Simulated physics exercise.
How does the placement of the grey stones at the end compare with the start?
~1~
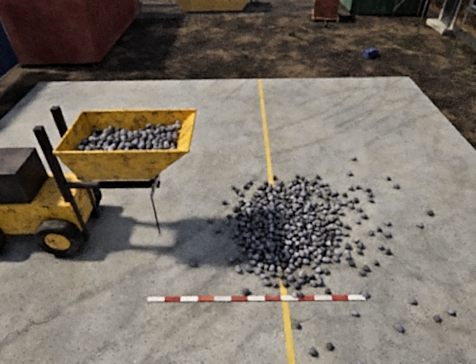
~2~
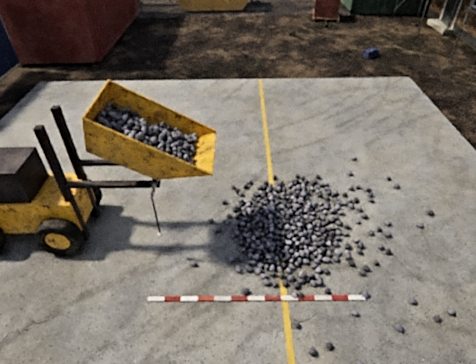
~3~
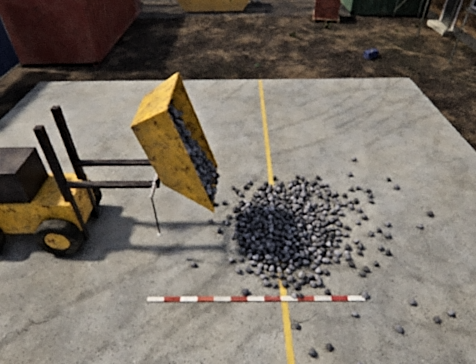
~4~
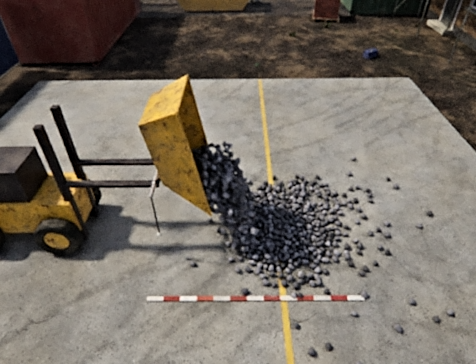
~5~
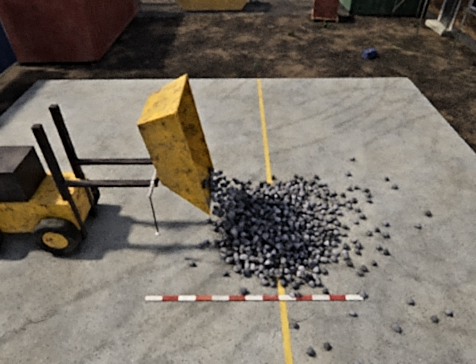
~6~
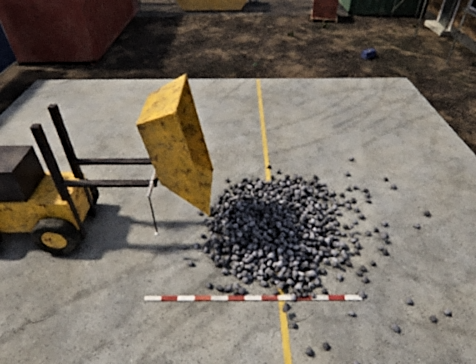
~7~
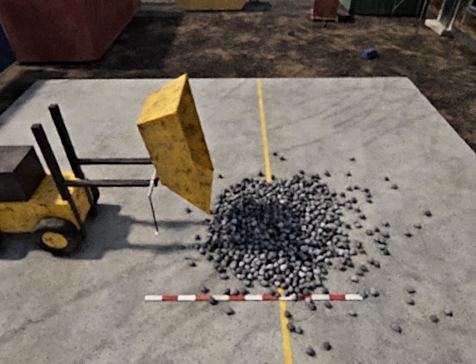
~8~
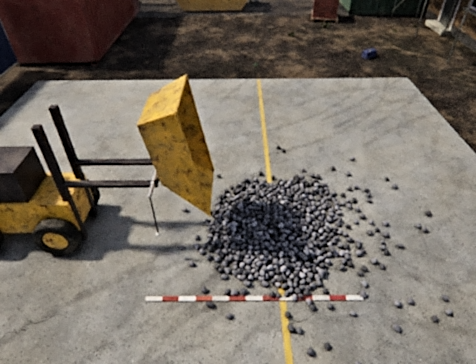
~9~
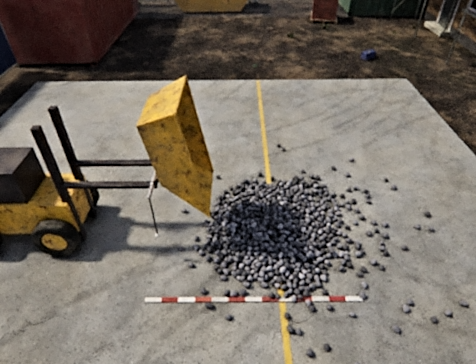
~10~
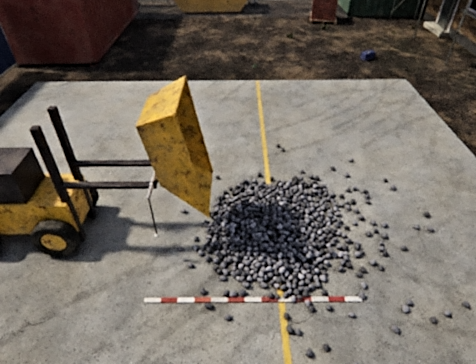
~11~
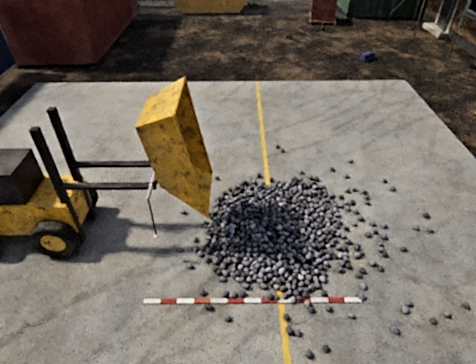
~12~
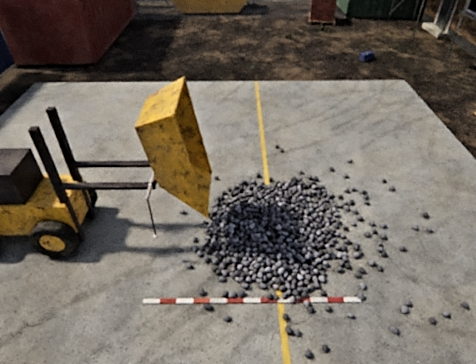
At the start the stones are split between the raised skip on the left and a heap on the ground. By the end they all lie to the right of the tipped skip, in one larger heap spread across the yellow line.
